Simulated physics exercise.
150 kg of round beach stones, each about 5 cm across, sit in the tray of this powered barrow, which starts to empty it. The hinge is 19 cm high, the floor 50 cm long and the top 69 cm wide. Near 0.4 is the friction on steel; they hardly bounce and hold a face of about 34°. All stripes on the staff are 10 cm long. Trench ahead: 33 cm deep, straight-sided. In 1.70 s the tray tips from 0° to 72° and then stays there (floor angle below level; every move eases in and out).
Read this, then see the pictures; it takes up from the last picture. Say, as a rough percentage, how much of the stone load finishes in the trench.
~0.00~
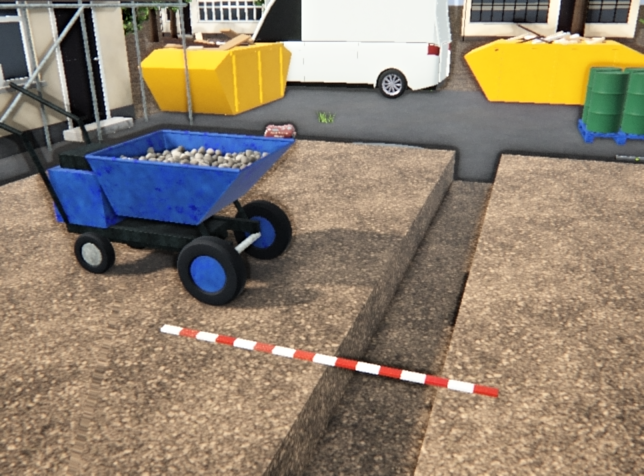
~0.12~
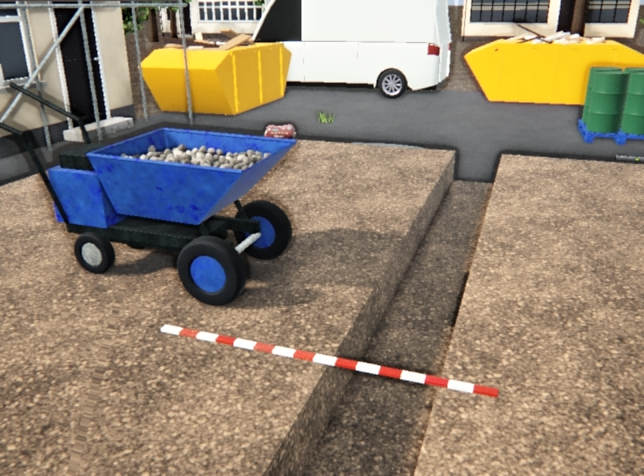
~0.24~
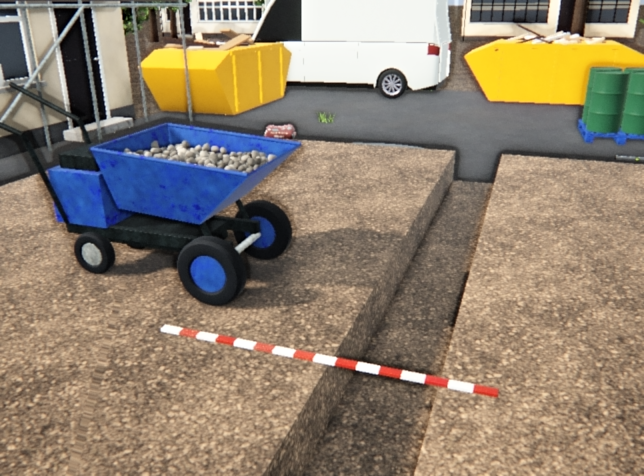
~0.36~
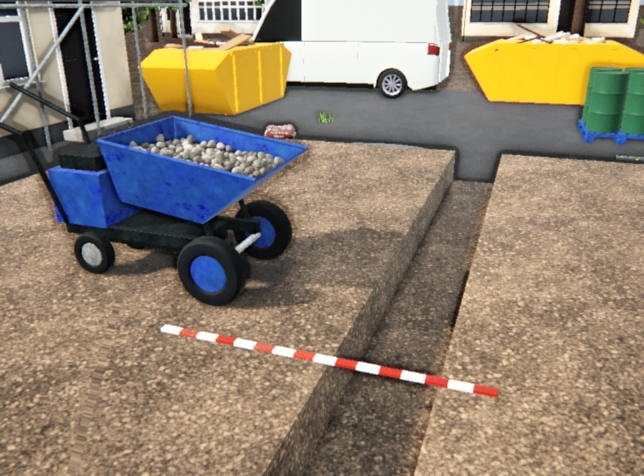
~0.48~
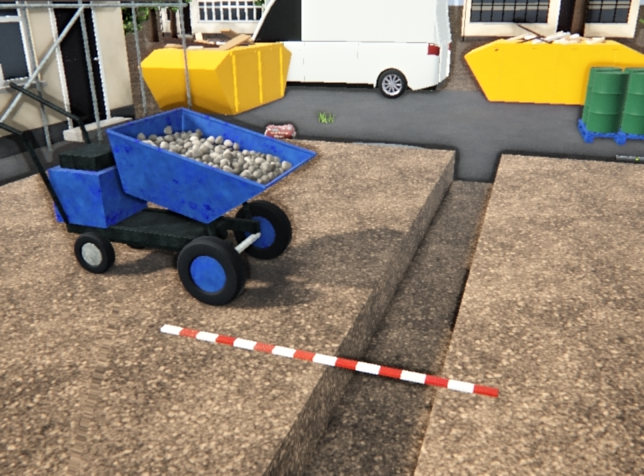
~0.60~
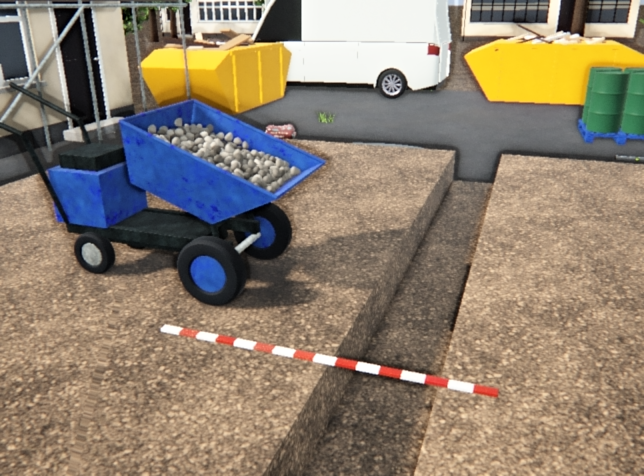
Roughly 93 out of 100.
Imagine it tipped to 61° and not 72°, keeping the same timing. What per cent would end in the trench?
Some 95 in a hundred, I'd say.
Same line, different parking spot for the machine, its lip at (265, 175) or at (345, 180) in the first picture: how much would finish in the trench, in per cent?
100 %, then 35 %.
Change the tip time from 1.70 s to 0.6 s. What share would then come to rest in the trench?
Probably about 95 in a hundred.
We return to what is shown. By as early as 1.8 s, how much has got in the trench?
Roughly 60% by that time.
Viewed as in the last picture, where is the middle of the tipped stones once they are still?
I'd point to around (410, 348).
After 1.3 s the floor is at 61°; 99 % in the tray, 1 % short of the trench; the foremost stones are at (348, 258).
After 1.8 s the floor is at 72°; 31 % in the tray, 11 % short of the trench, 59 % in the trench; the foremost stones are at (452, 350).
After 2.2 s the floor is at 72°; 6 % in the tray, 11 % short of the trench, 83 % in the trench; the foremost stones are at (452, 352).
After 4.1 s the floor is at 72°; 0 % in the tray, 7 % short of the trench, 93 % in the trench; the foremost stones are at (448, 363).
